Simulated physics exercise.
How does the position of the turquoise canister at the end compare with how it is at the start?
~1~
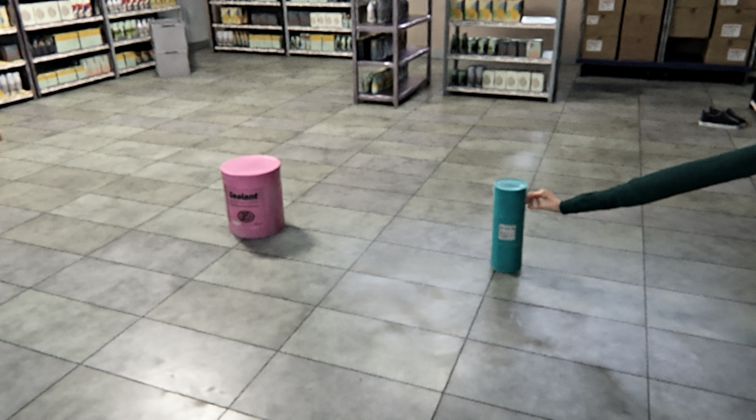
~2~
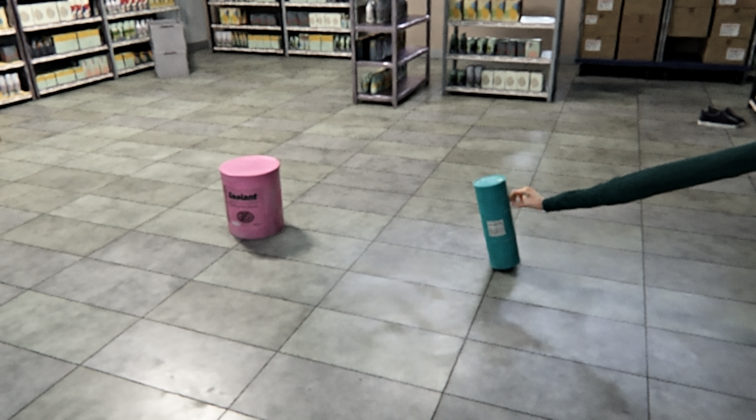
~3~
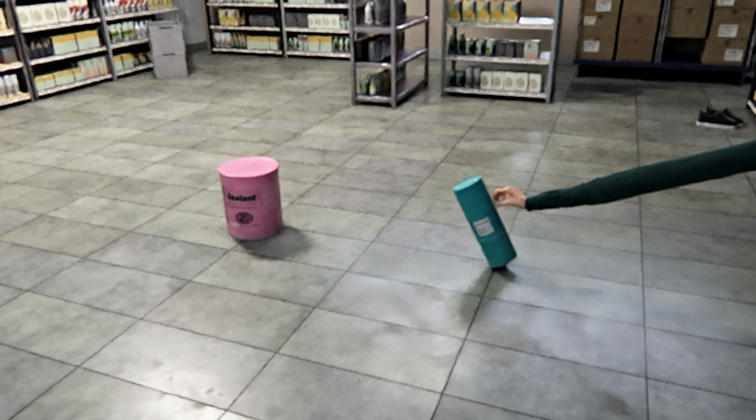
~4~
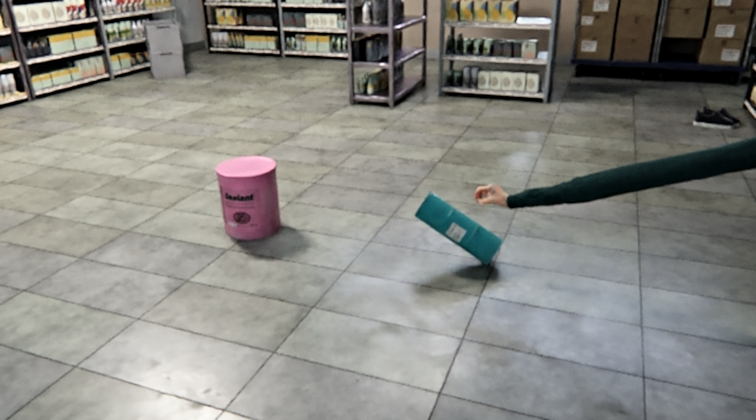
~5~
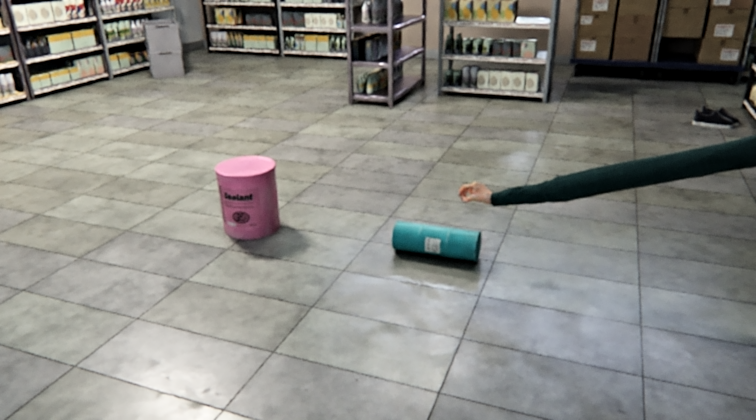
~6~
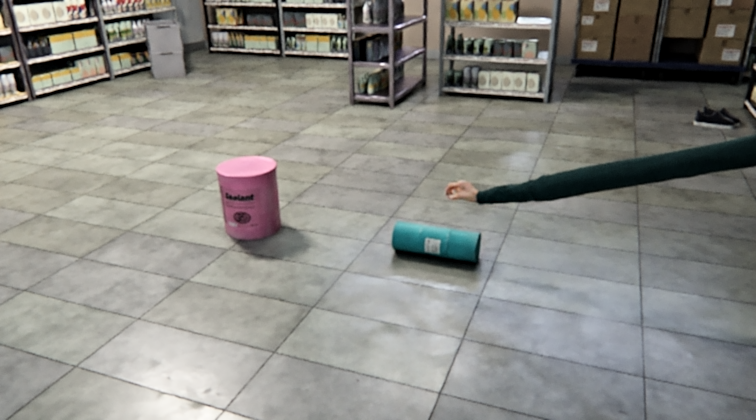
At the start the turquoise canister stands upright on the floor, and at the end it lies on its side.
